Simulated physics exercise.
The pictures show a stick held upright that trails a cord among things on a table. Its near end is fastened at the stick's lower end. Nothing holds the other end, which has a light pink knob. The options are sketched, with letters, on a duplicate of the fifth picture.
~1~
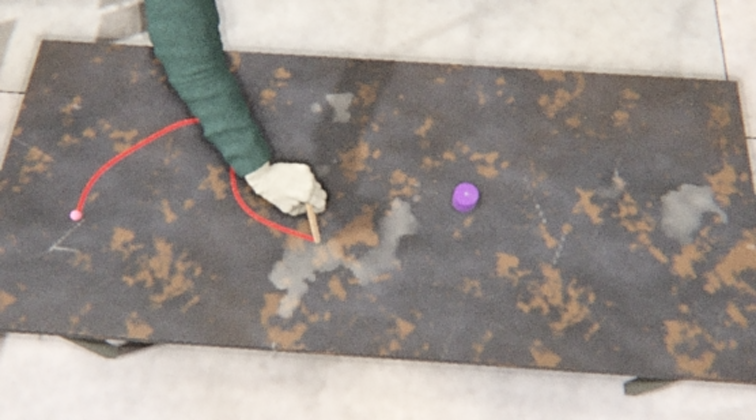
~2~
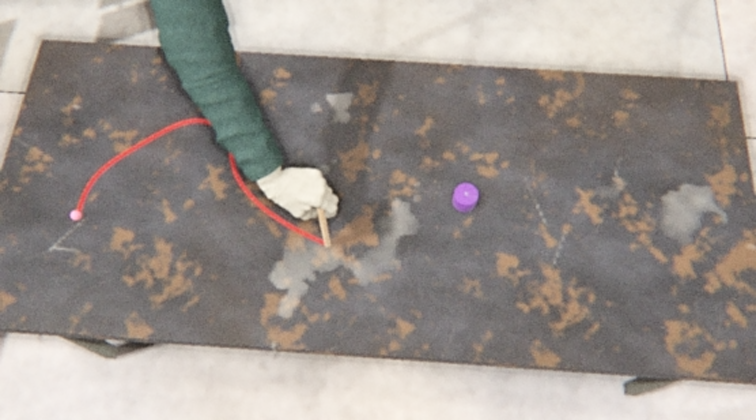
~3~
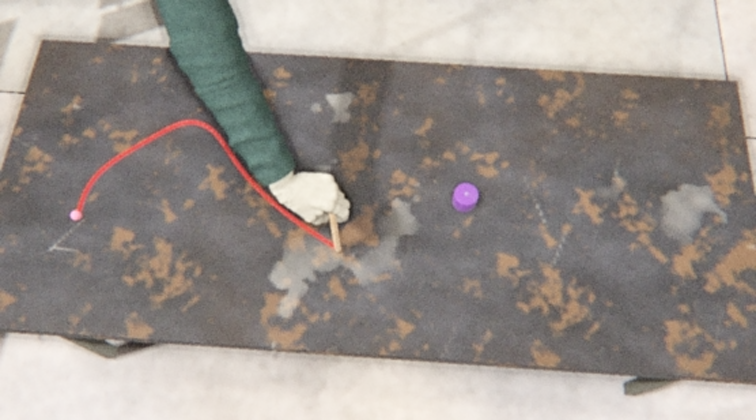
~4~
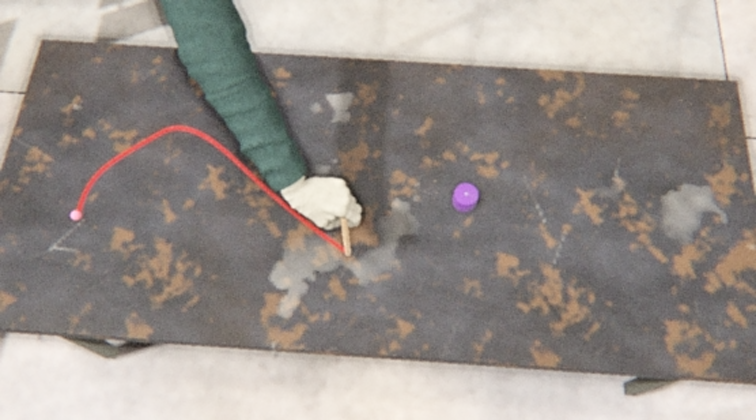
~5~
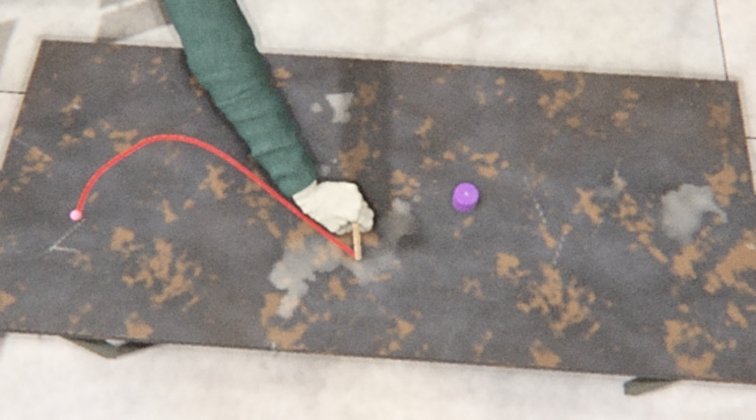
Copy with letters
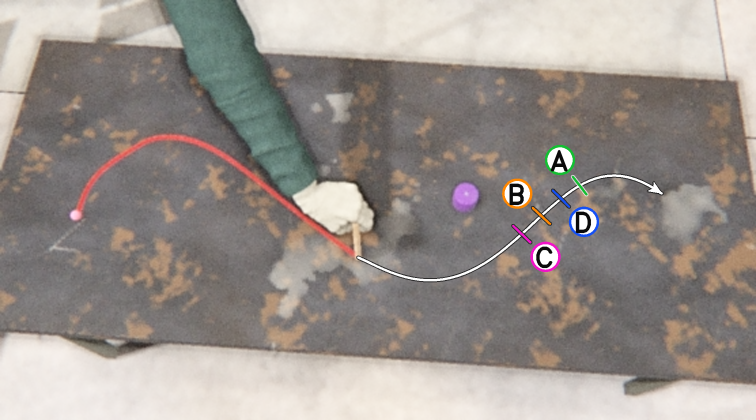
A gloved hand drags a stick slowly rightward across the table, trailing a red cord.
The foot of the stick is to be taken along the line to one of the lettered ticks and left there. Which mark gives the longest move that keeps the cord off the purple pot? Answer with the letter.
At D, and not beyond.
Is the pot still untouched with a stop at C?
Yes.
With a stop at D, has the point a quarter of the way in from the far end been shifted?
Yes.
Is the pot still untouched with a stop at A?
No.
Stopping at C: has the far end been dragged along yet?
Yes.
On the marked copy, A at (580, 186); B at (541, 216); C at (522, 234); D at (561, 199); the route from (358, 258) via (522, 234) to (662, 193).
Following D. Soon after the start, foot of the stick (439, 280), middle of the cord (262, 210), free end (87, 198).
Later, foot of the stick (511, 243), middle of the cord (320, 229), free end (143, 191).
In the end, foot of the stick (561, 199), middle of the cord (375, 222), free end (193, 200); nothing has been touched.
As for the rest, A brings the cord against the pot; B is safe but short; C is safe but short.
